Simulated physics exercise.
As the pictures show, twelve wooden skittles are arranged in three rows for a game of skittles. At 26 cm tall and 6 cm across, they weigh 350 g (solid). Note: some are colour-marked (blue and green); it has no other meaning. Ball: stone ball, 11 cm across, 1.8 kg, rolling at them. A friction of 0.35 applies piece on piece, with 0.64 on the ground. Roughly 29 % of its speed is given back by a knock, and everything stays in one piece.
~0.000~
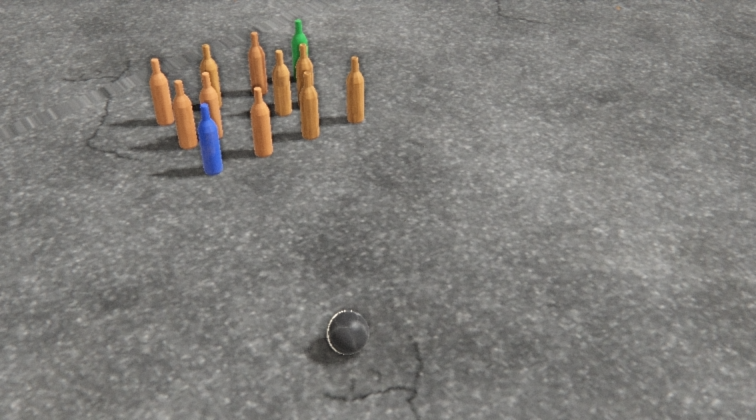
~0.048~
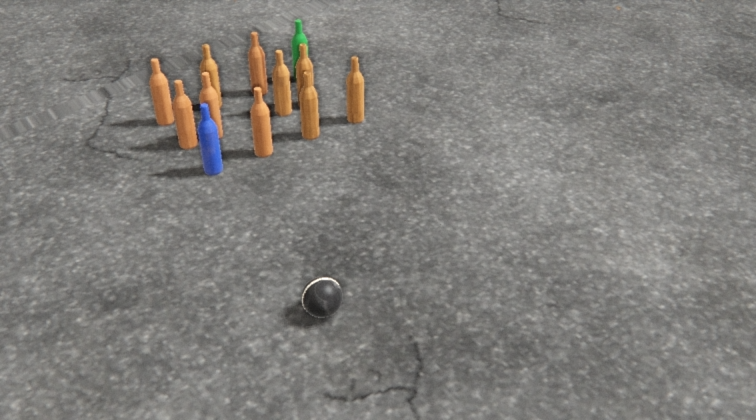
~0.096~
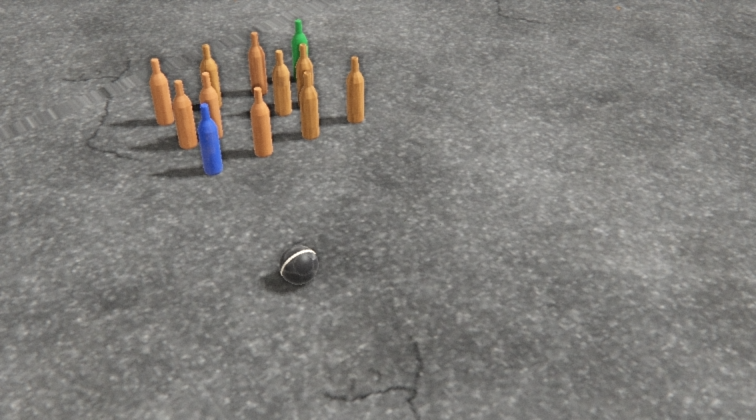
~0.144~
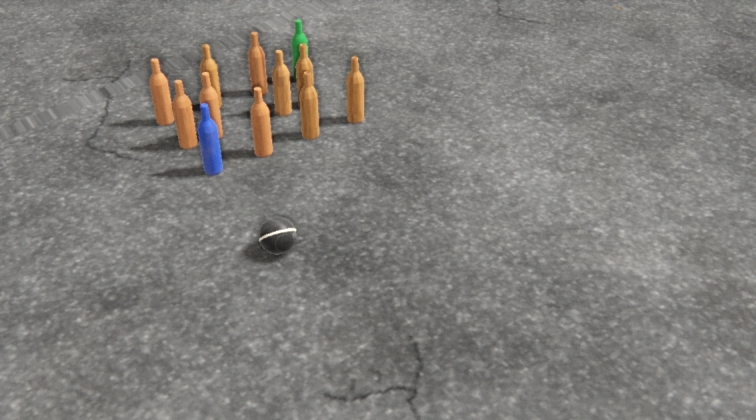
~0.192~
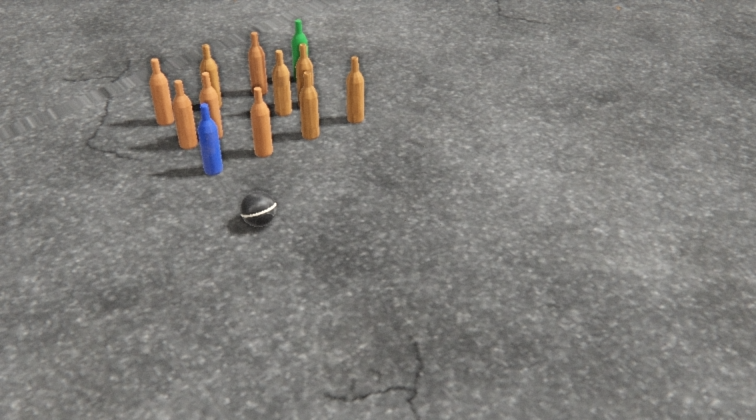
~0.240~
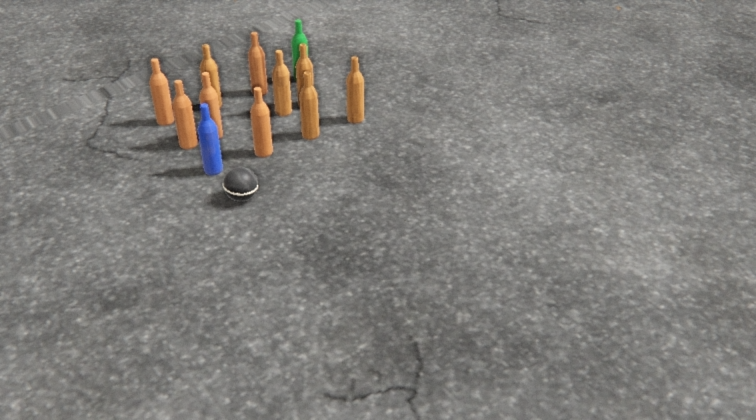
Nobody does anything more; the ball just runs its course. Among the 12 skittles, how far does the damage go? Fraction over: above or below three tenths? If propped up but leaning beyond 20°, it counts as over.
Most likely a bigger share than three tenths goes down.
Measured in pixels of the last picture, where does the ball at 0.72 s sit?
It should be near pixel (172, 64).
By 0.42 s, ball still moving; 3 of the 12 skittles over; blue skittle tilted 44°.
By 0.72 s, ball still moving; 5 of the 12 skittles over; blue skittle lying flat.
When it is over (1.4 s), ball rolling away; 5 of the 12 skittles over; blue skittle lying flat; green skittle unmoved. That is 42 per cent. In pixels of the last frame, middles, blue skittle near (145, 114), green skittle near (300, 51).
